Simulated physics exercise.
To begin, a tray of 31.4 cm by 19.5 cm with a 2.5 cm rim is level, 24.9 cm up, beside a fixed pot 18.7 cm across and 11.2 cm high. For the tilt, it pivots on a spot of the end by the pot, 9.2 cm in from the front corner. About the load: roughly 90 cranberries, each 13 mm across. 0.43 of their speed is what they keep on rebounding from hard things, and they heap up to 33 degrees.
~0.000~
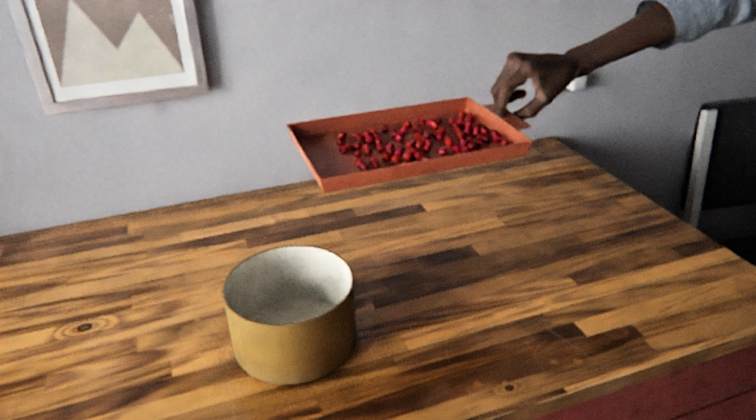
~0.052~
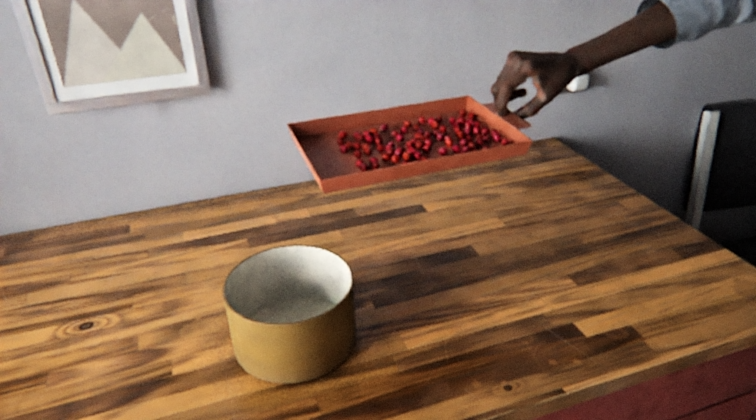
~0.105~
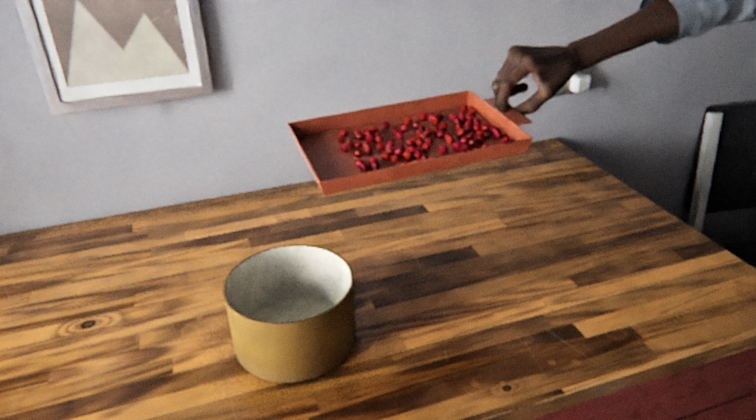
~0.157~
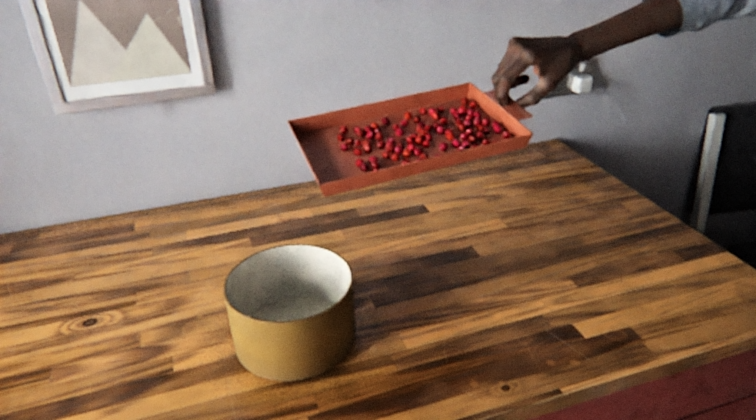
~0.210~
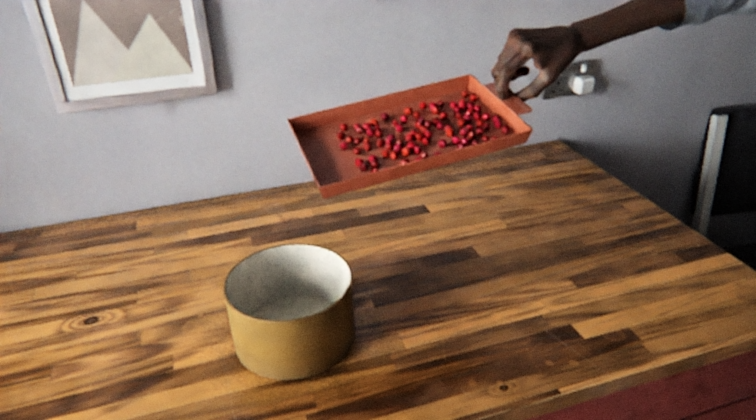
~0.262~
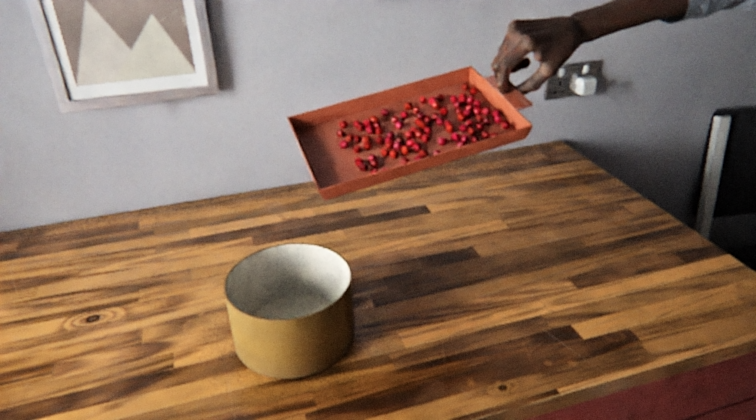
A hand raising the right end of an orange tray of red cranberries, tilting it leftward above a wooden table with a yellow pot.
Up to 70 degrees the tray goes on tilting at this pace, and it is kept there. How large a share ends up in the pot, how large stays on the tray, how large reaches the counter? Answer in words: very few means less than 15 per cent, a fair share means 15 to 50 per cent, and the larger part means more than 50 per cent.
Pot: Very few. Tray: The larger part. Counter: Very few.
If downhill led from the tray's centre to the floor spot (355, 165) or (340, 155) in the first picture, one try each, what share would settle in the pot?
That would be close to 10 per cent and then close to 5 per cent.
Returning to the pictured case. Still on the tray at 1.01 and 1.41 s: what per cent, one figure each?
In turn: 100, 100.
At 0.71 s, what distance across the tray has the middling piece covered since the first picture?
Roughly 9 cm.
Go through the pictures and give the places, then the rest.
The first picture shows tray tilt 0 degrees, front corners at (324, 177) and (527, 140); middle of the pieces at (423, 140); pot at (289, 281).
The second picture shows tray tilt 1 degrees, front corners at (323, 177) and (527, 140); middle of the pieces at (423, 139).
The third picture shows tray tilt 3 degrees, front corners at (323, 179) and (527, 137); middle of the pieces at (424, 137).
The fourth picture shows tray tilt 6 degrees, front corners at (323, 182) and (527, 133), lowest corner left front; middle of the pieces at (424, 133).
The fifth picture shows tray tilt 9 degrees, front corners at (322, 184) and (527, 129), lowest corner left front; middle of the pieces at (423, 129).
The sixth picture shows tray tilt 12 degrees, front corners at (322, 187) and (526, 124), lowest corner left front; middle of the pieces at (423, 126); pot at (288, 278). The tray's pace is about 60 degrees a second.
After 0.71 s, tilt 40 degrees; the tray holds 100 %, the pot 0 %.
After 1.01 s, tilt 58 degrees; the tray holds 100 %, the pot 0 %.
After 1.41 s, tilt 70 degrees; the tray holds 100 %, the pot 0 %.
In the end, at 2.3 s, pot 5 %, tray 95 %, counter 0 %.
